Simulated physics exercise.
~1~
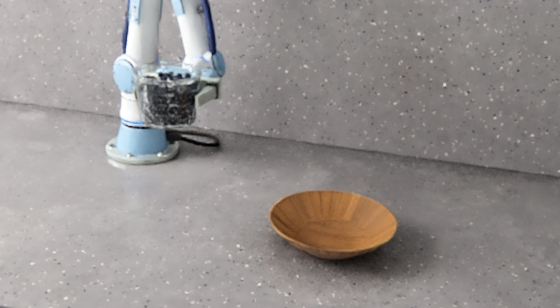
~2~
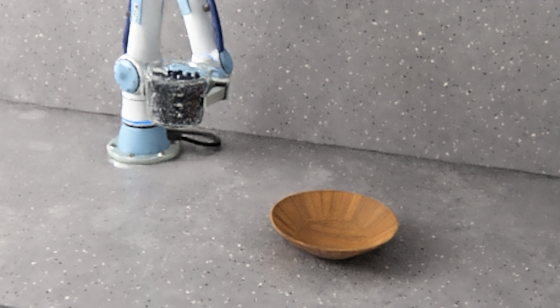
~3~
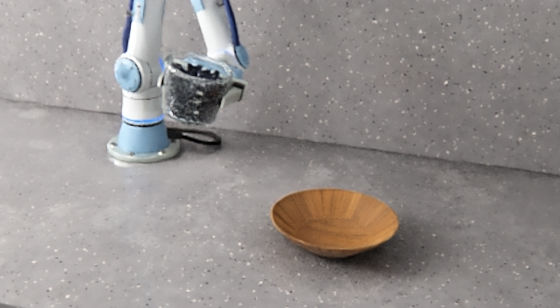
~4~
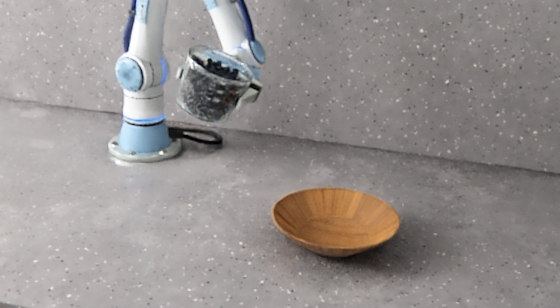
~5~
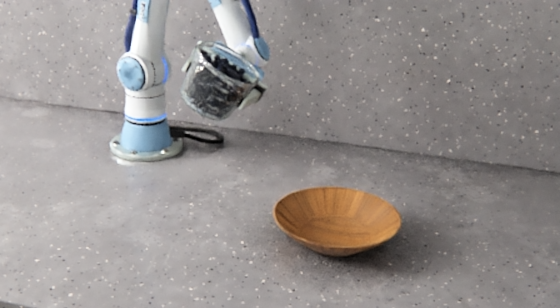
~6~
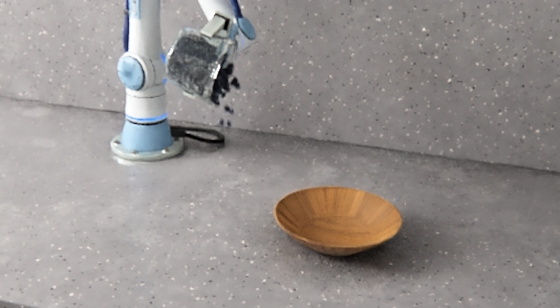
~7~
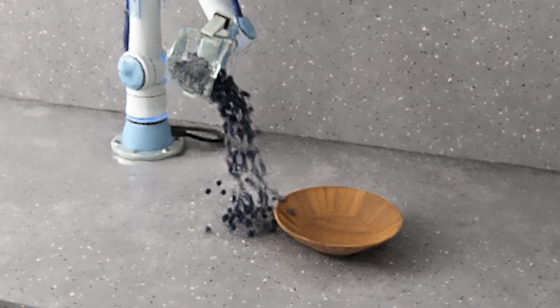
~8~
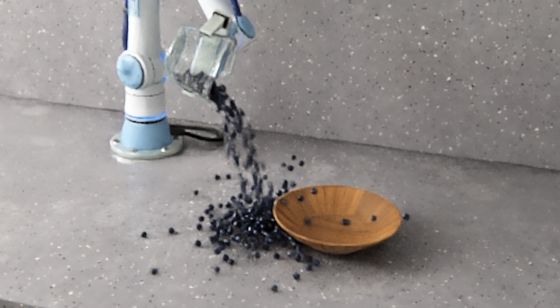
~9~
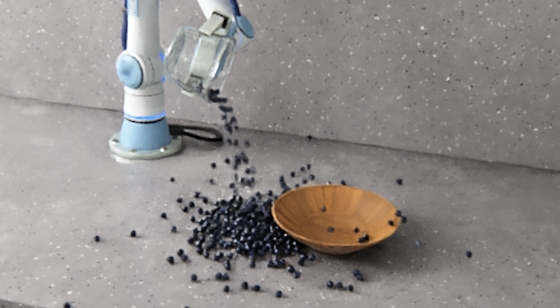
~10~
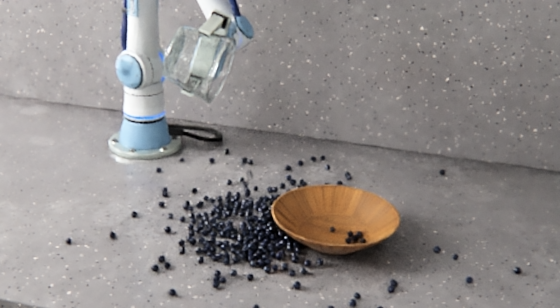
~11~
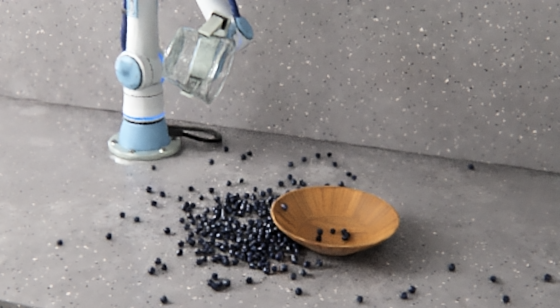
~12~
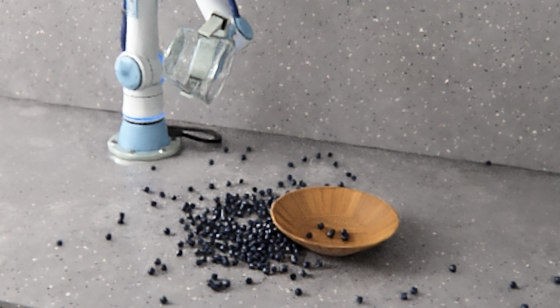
A white and blue robot arm stands at the left of a speckled grey table against a matching grey wall, seen from slightly above, holding a clear cup full of dark, round beads. A shallow brown wooden bowl sits right of centre. The arm carries the cup a little to the right, tilting it, then draws back slightly and tips it past its side. The beads pour down short of the bowl, piling against its left edge and scattering across the table. Finally the emptied cup hangs tilted, with only a few beads inside the bowl.
